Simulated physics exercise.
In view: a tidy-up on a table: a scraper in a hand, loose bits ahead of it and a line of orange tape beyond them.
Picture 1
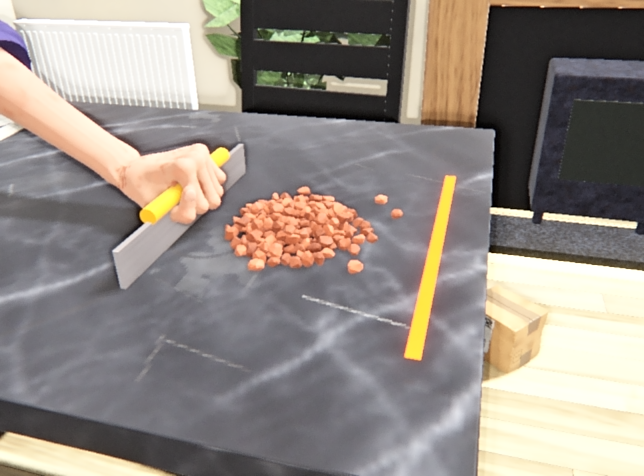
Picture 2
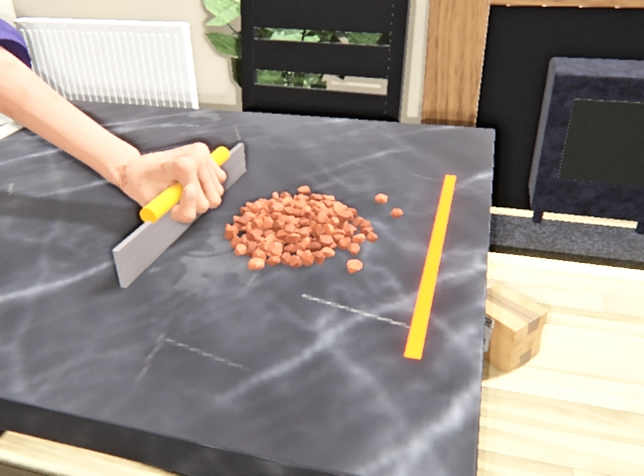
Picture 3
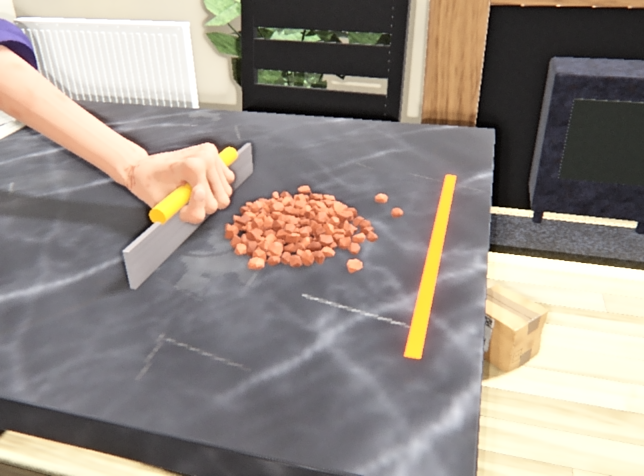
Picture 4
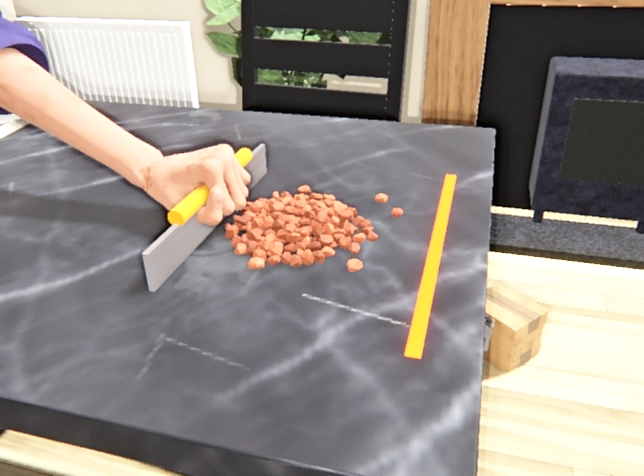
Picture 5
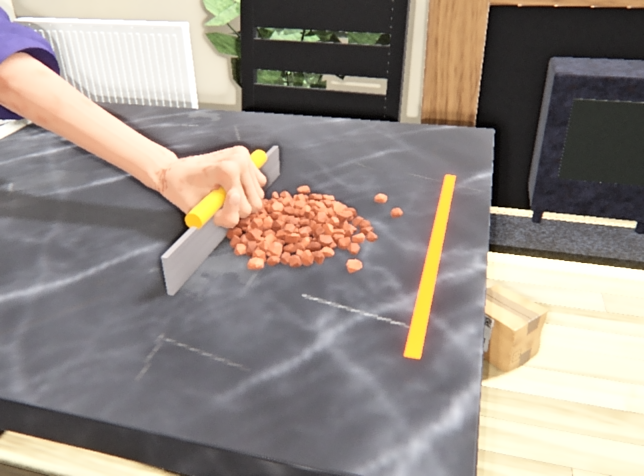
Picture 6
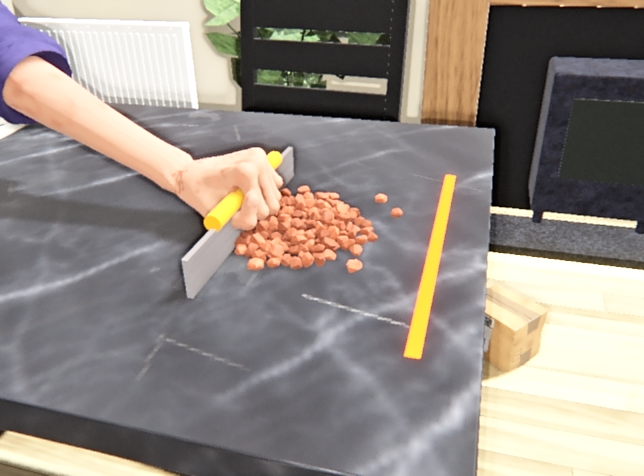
A hand gripping a scraper's yellow handle rested beside a heap of reddish bits on a dark marbled table, then slid the blade right into the heap's left side, toward the orange tape.
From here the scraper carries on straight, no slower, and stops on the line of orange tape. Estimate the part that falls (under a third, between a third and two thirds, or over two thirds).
Lost: From one third to two thirds of the heap.
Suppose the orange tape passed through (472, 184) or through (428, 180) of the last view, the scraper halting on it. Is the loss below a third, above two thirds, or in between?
At the first place more than two thirds, at the second under a third.
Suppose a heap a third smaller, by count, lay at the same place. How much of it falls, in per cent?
About 40 per cent.
Just after the last frame, scraper still moving, near (345, 202); heap all on the table, its front near (450, 235).
A moment on, scraper stopped at the orange tape; heap roughly a third over the edge.
Further on, scraper stopped at the orange tape; heap roughly half over the edge.
When it is over, scraper stopped at the orange tape; heap roughly half over the edge.
